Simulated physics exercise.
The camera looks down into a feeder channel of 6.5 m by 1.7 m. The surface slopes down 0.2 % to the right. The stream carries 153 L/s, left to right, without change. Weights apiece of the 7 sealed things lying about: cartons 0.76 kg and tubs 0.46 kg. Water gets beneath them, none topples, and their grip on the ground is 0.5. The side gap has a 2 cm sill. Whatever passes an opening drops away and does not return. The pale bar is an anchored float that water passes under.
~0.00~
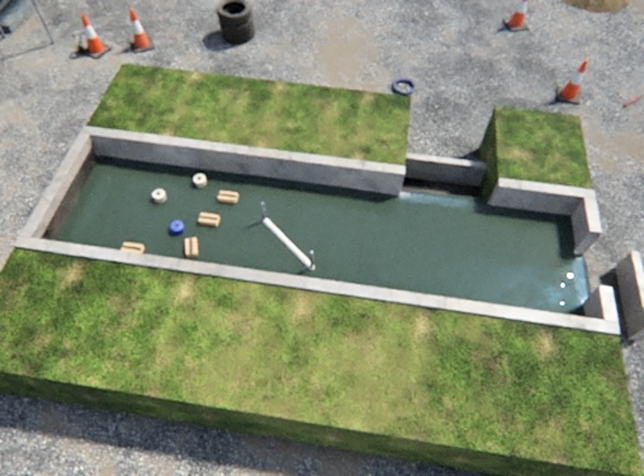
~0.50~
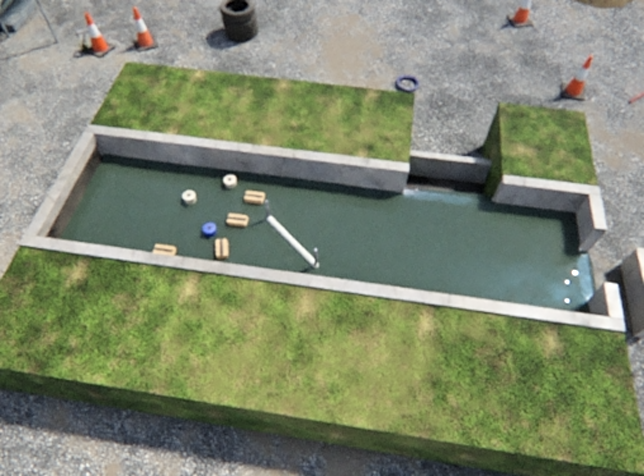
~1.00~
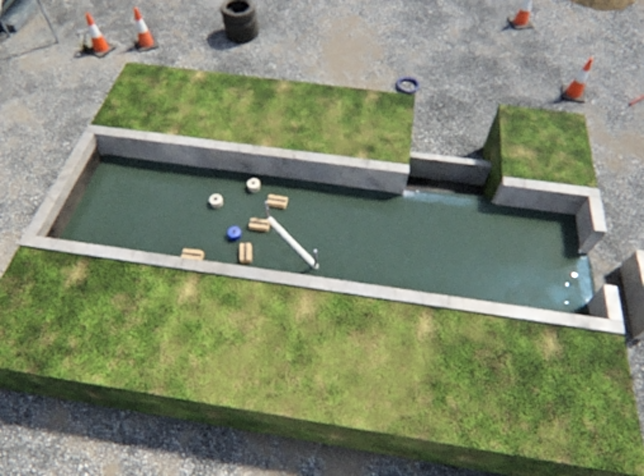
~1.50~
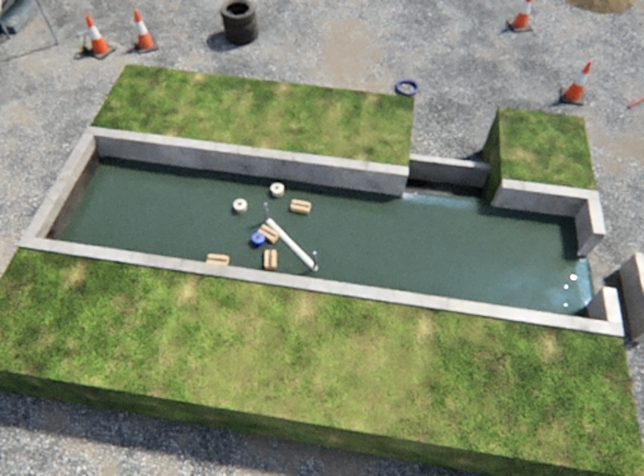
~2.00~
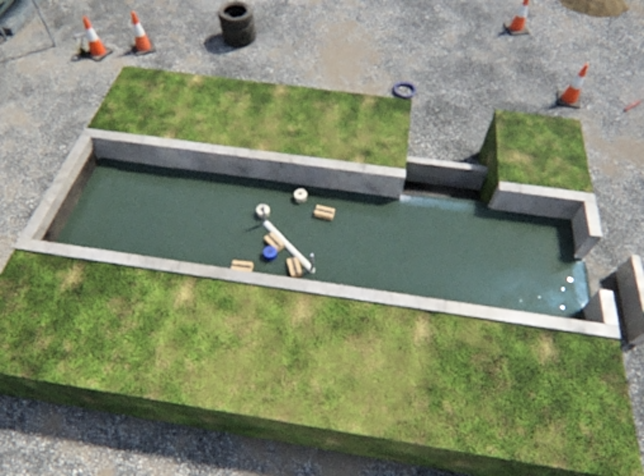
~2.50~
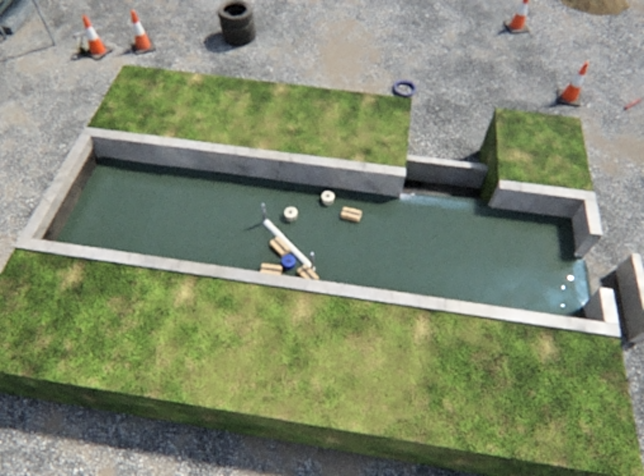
A long, concrete-walled channel of dark green water lies between grassy banks on gravel, seen from high above. Two white tubs, a blue tub and four tan cartons float left of a slanting white bar, with traffic cones and a tire beyond. The floating group drifts right, the blue tub and some cartons bunching along the bar while the white tubs pass above it, the view shifting very slightly.
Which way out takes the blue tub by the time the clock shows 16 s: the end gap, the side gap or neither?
For the blue tub, end opening.
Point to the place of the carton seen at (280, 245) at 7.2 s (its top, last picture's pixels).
Around (330, 280).
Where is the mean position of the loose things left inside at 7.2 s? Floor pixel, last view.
At about (419, 302).
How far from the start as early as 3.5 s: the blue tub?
About 200 cm.
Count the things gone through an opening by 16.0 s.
By then 7.
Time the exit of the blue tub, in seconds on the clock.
Near 11.5 s.
After 3.5 s the blue tub is near (315, 278), 1.9 m from its start, afloat; 0 of 7 are out; 7 afloat.
After 7.2 s the blue tub is near (452, 299), 3.5 m from its start, afloat; 3 of 7 are out; 4 afloat.
After 12.0 s the blue tub has gone out by the end gap; 6 of 7 are out; 1 afloat.
After 16.0 s the blue tub has gone out by the end gap; 7 of 7 are out; 0 afloat.
